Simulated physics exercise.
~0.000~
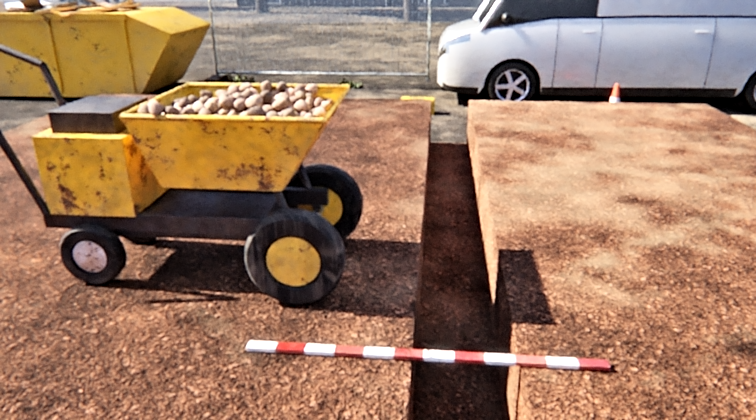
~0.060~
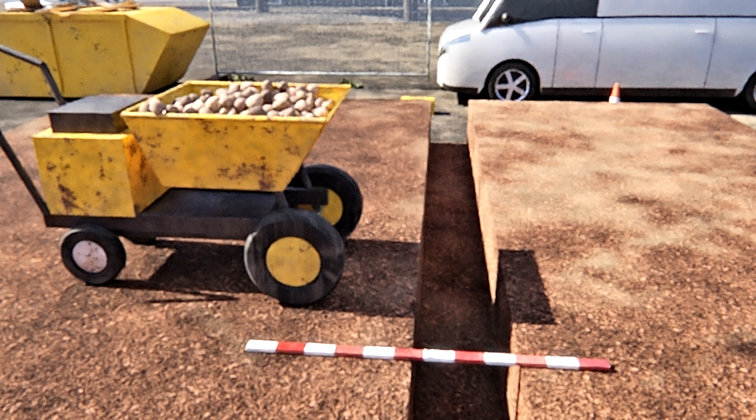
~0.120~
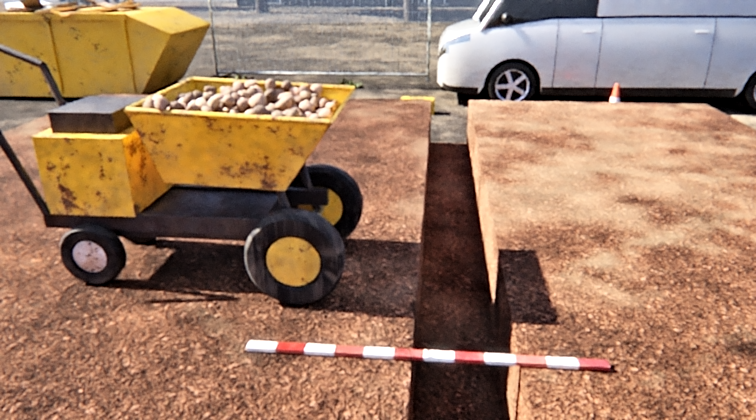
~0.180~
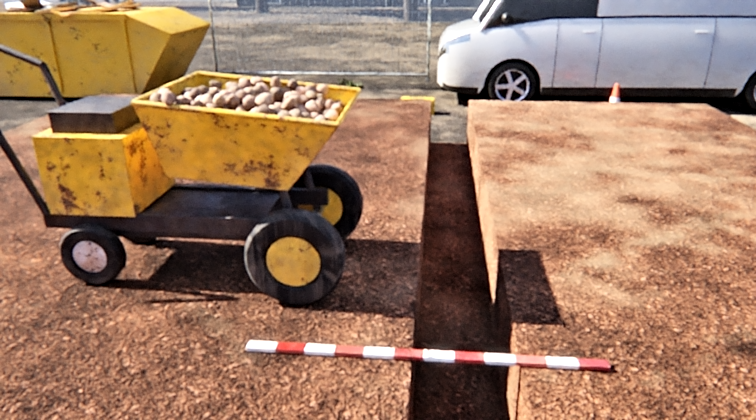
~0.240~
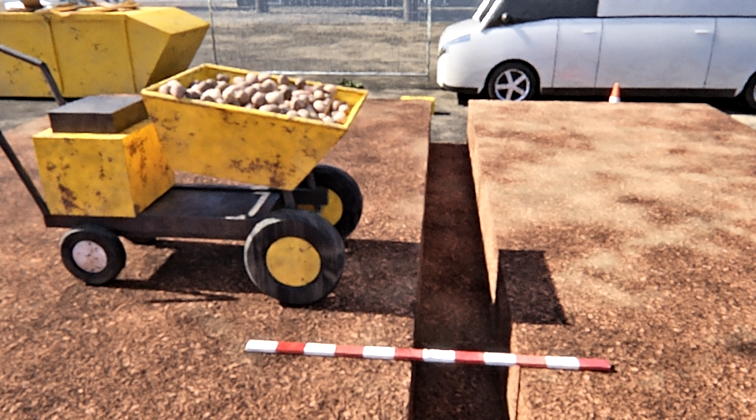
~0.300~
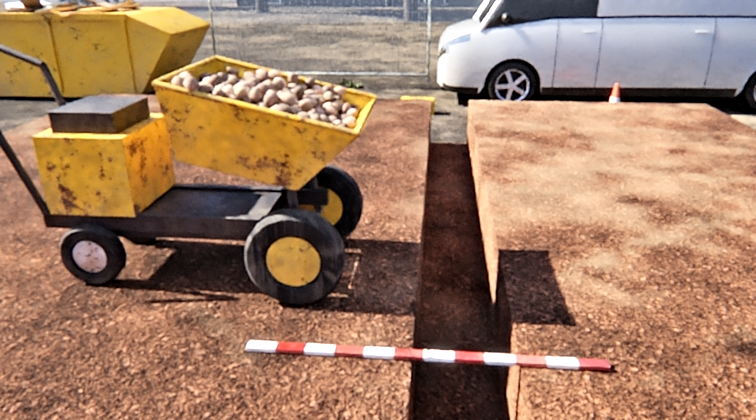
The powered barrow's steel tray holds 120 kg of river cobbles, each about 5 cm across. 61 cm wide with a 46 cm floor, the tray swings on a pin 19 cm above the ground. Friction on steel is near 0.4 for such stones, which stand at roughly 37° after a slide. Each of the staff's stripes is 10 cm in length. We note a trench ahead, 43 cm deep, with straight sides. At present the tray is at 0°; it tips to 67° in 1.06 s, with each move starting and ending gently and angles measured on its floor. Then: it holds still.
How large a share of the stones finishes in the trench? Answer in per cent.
A share of about 72 per cent.
After 0.8 s the floor is at 57°; 100 % in the tray; the foremost stones are at (432, 184).
After 1.2 s the floor is at 67°; 73 % in the tray, 23 % in the trench, 4 % past the trench; the foremost stones are at (533, 279).
After 1.5 s the floor is at 67°; 44 % in the tray, 39 % in the trench, 17 % past the trench; the foremost stones are at (639, 278).
After 3.5 s the floor is at 67°; 10 % in the tray, 72 % in the trench, 18 % past the trench; the foremost stones are at (731, 285).
